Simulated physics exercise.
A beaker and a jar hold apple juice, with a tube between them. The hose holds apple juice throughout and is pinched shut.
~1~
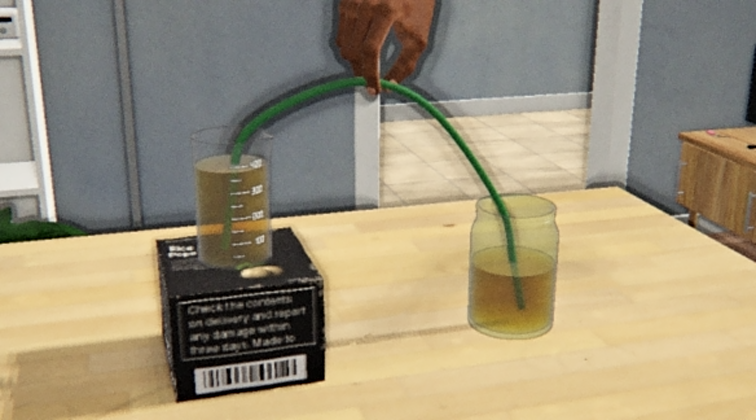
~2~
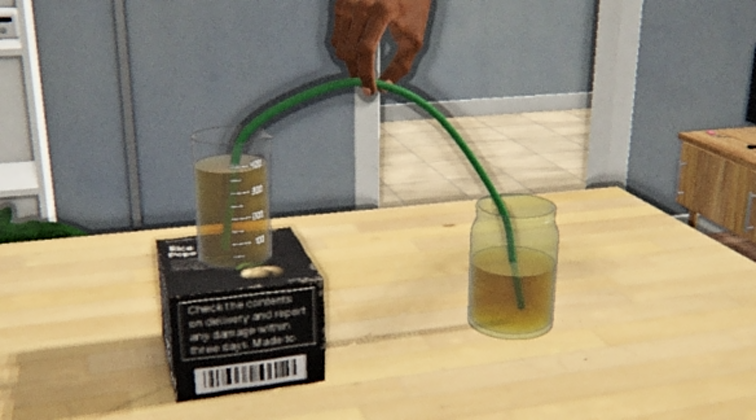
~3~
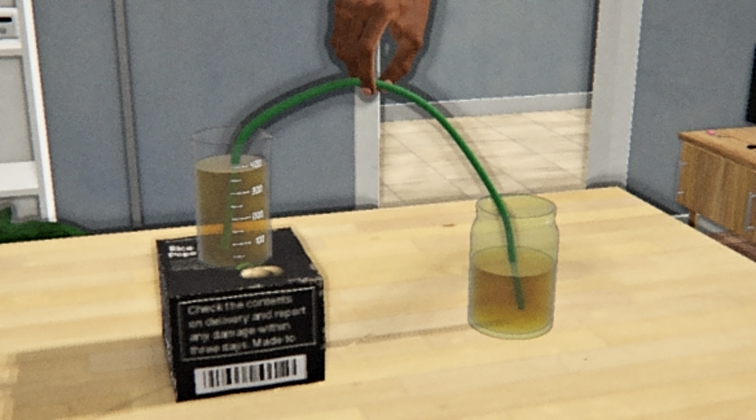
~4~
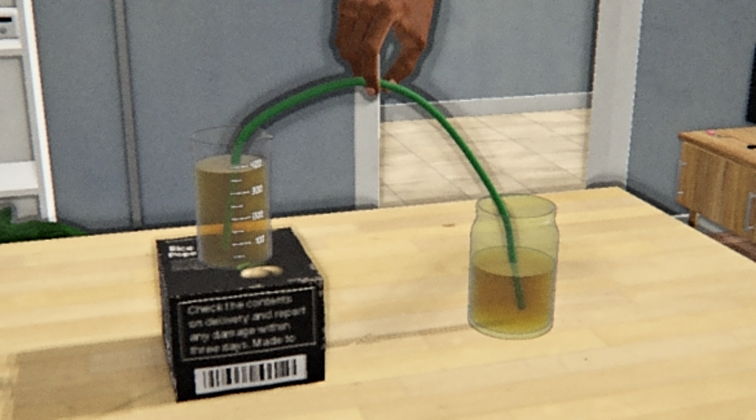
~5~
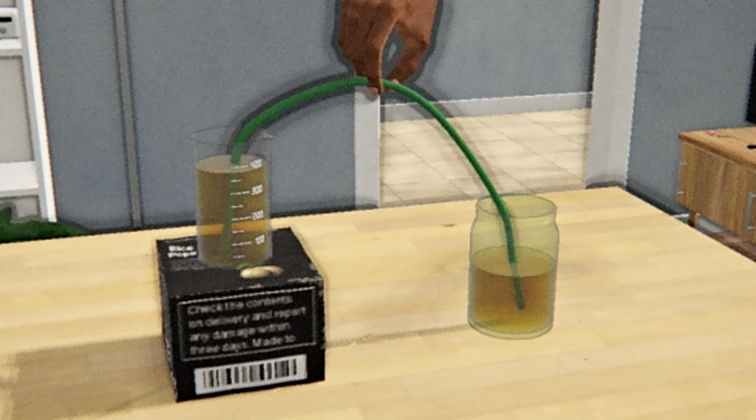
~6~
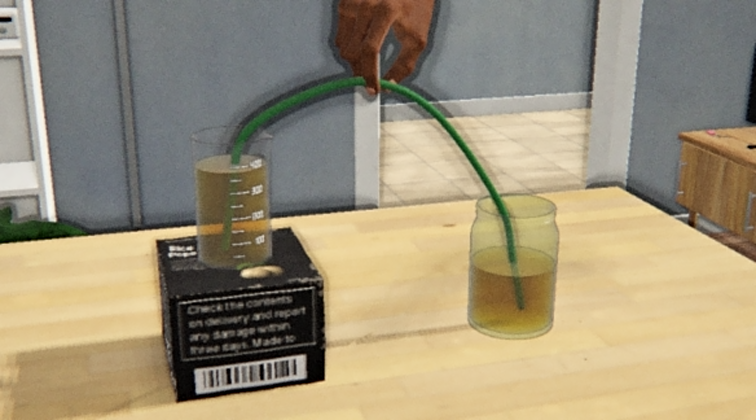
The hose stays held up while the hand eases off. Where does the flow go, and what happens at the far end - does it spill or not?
Here is how it goes: It flows: Into the right-hand one; one that fills: Does not spill.
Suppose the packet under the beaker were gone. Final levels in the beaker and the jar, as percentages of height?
Roughly 65 percent and 55 percent.
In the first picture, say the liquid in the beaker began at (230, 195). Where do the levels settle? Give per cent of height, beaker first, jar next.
Levels in order: Approx. 10 and 70 in a hundred.
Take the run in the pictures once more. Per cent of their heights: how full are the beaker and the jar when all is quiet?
Approximate levels: 10 per cent followed by 85 per cent.
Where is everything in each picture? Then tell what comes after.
The hose is pinched; beaker (232, 196) about three quarters full, up on the packet; jar (513, 261) about half full, on the top itself, in the first picture.
Nothing flows; beaker about three quarters full, surface at (231, 164); jar about half full, surface at (513, 261), in the second picture.
Fingers on the hose; beaker (232, 196) about three quarters full; jar (513, 261) about half full, in the third picture.
Still shut; beaker about three quarters full, surface at (231, 164); jar about half full, surface at (513, 261), in the fourth picture.
The hose is pinched; beaker (232, 196) about three quarters full, up on the packet; jar (513, 261) about half full, on the top itself, in the fifth picture.
Nothing flows; beaker about three quarters full, surface at (231, 164); jar about half full, surface at (513, 261), in the sixth picture.
Soon after, the beaker is about half full; the jar is about two thirds full.
Later, the beaker is about a quarter full; the jar is about three quarters full.
In the end, the beaker is nearly empty; the jar is nearly full.
